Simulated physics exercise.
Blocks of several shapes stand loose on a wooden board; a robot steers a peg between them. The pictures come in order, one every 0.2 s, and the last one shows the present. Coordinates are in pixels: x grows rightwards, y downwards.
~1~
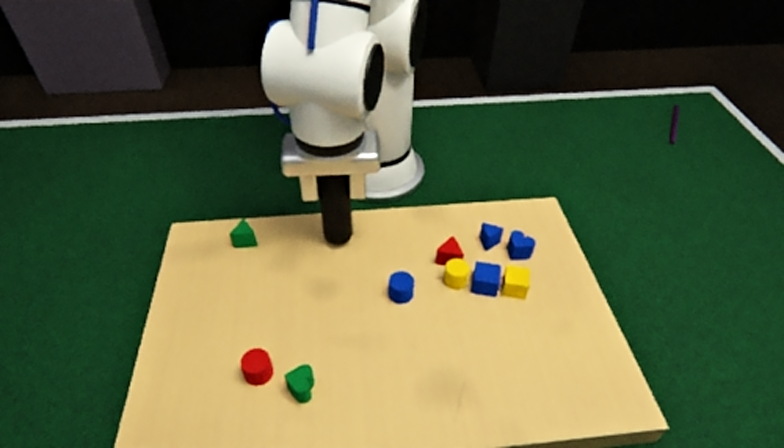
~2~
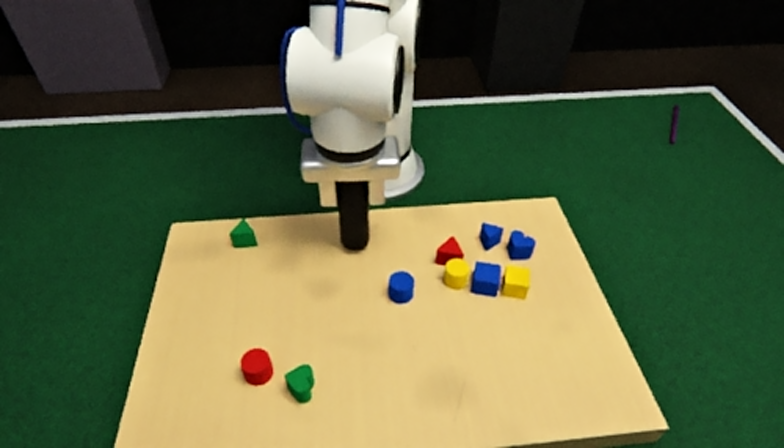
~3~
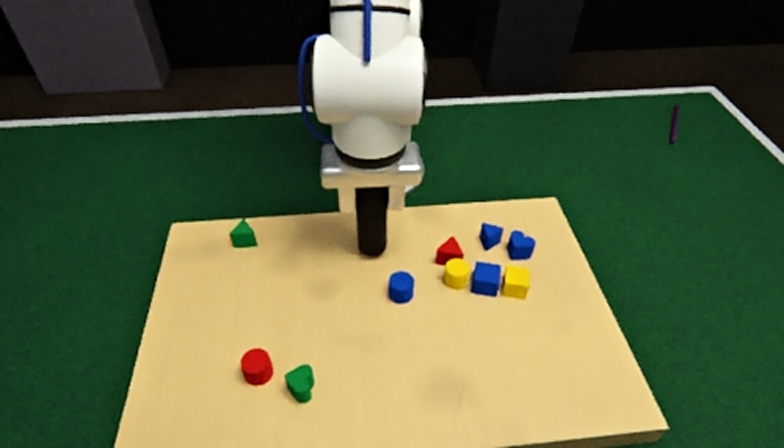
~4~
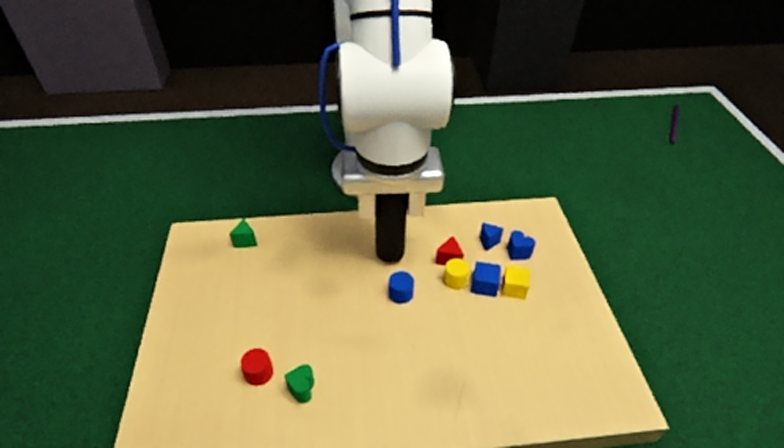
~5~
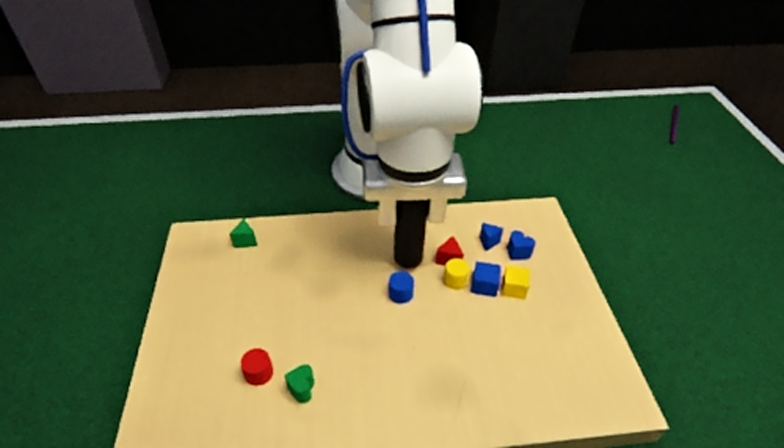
A white robot arm holding a dark peg stands at the far edge of a pale wooden board on a green surface, seen from above and in front. Blue, red and yellow blocks cluster at the right, a blue cylinder sits near the middle, and green and red pieces lie left. The arm slides the peg rightward and slightly nearer, while the blocks and camera stay still.
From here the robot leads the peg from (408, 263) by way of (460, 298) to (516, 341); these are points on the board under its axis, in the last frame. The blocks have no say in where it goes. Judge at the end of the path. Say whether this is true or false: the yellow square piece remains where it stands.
The statement is incorrect.
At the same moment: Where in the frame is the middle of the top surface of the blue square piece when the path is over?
Its top face will be centred at roughly (526, 273).
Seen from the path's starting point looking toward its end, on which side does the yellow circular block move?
With start-to-end as forward, it shifts left.
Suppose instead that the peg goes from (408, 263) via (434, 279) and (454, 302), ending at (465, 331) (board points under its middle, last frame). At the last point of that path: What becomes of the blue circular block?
Once the path is done, it remains where it sat before.
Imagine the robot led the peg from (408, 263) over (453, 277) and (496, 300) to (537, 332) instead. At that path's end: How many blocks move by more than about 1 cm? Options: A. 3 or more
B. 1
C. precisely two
Answer: A.
On the path given first. One third of the way, peg at (444, 281); yellow circular block at (473, 273); blue square piece at (499, 273); yellow square piece at (524, 276).
Two thirds of the way, peg at (480, 308); yellow circular block at (505, 288); blue square piece at (524, 274), turned 20° anticlockwise; yellow square piece at (548, 271), turned 20° anticlockwise.
At the end, peg at (518, 337); blue circular block not moved; red triangle not moved; yellow circular block at (512, 292); blue square piece at (526, 273), turned 20° anticlockwise; yellow square piece at (550, 270), turned 20° anticlockwise.
